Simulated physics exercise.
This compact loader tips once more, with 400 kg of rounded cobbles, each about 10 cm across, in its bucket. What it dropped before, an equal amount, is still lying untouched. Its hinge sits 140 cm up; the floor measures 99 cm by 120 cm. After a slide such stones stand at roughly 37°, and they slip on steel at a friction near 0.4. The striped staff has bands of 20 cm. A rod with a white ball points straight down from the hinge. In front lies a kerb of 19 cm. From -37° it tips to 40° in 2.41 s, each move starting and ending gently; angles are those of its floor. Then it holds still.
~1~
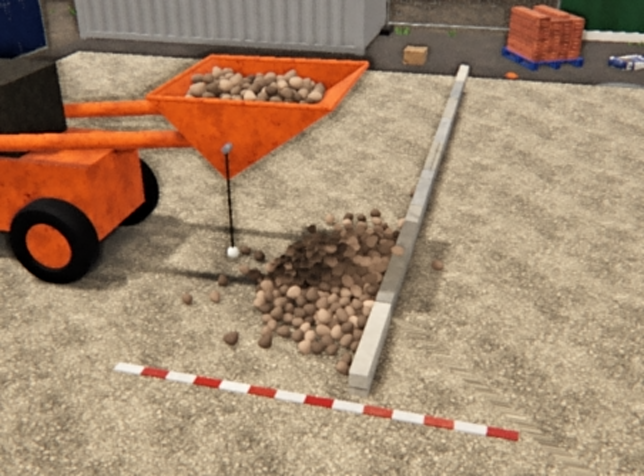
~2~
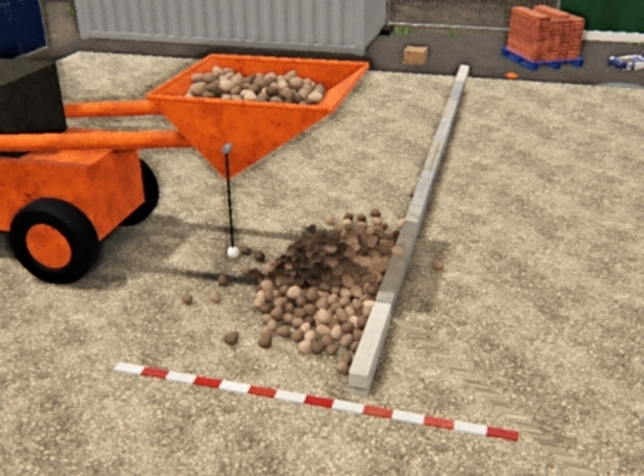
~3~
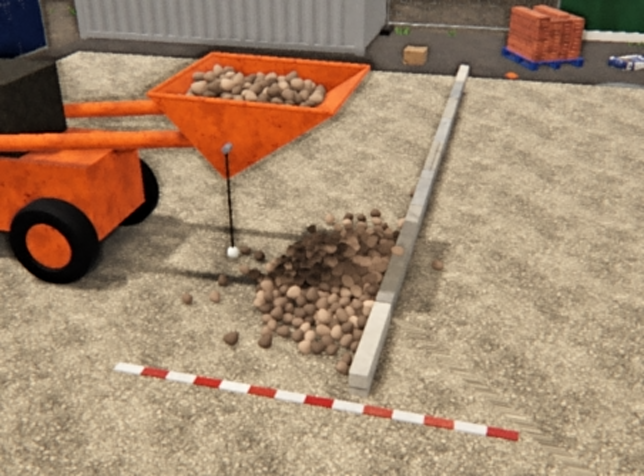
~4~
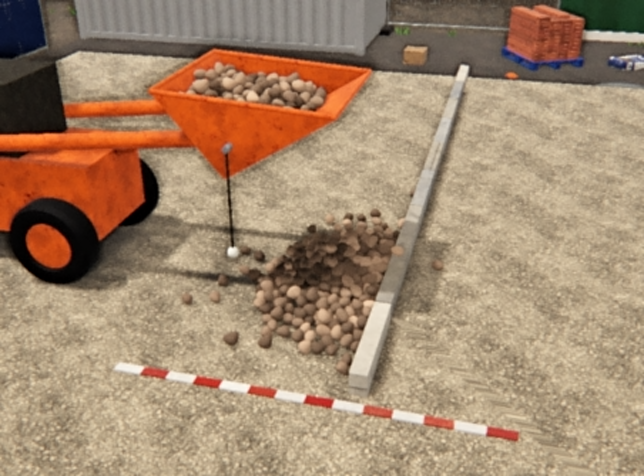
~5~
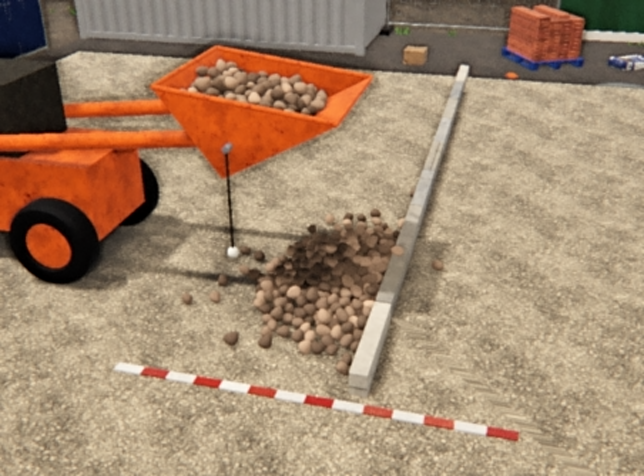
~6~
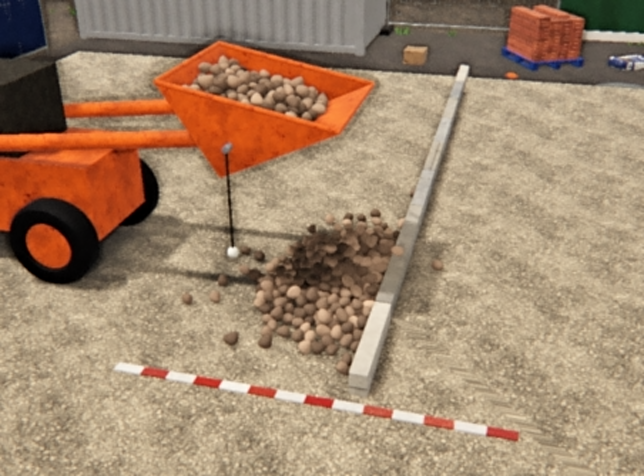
Orange loader bucket full of rounded cobbles tilting slightly forward above a pile of similar stones lying against a pale kerb.
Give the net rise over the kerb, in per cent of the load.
Roughly 31 per cent of a load more.
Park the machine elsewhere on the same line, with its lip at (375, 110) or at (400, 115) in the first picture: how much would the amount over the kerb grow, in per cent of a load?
First some 70, then 100 per cent.
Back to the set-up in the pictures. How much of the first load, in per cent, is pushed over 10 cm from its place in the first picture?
Roughly 5 per cent of them.
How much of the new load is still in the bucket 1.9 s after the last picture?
About 15 per cent.
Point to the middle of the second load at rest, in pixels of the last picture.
Around (377, 270).
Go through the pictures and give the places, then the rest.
Lip at (332, 109), floor tilted -37°, highest stones at (255, 81). The earlier load is highest near (337, 258), 23 cm above ground level, 99 % on this side of the kerb, in the first frame.
Lip at (333, 110), floor tilted -36°, highest stones at (255, 81), in the second frame.
The bucket is at -35°, its lip at (334, 113); the top of the load is at (256, 81), in the third frame.
The bucket is at -32°, its lip at (336, 118); the top of the load is at (238, 78), in the fourth frame.
The bucket is at -29°, its lip at (338, 125); the top of the load is at (230, 76), in the fifth frame.
Lip at (340, 133), floor tilted -25°, highest stones at (223, 72), in the sixth frame.
Then, 1.2 s after the last picture the floor is at 28°; in per cent of one load, 97 in the bucket, 103 on this side of the kerb; the foremost stones are at (390, 275).
Then, 1.9 s after the last picture the floor is at 40°; in per cent of one load, 13 in the bucket, 175 on this side of the kerb, 11 over the kerb; the foremost stones are at (446, 307).
Then, 2.3 s after the last picture the floor is at 40°; in per cent of one load, 0 in the bucket, 174 on this side of the kerb, 26 over the kerb; the foremost stones are at (487, 313).
Then, 5.1 s after the last picture the floor is at 40°; in per cent of one load, 0 in the bucket, 168 on this side of the kerb, 32 over the kerb; the foremost stones are at (527, 315). Net gain over the kerb, 31.
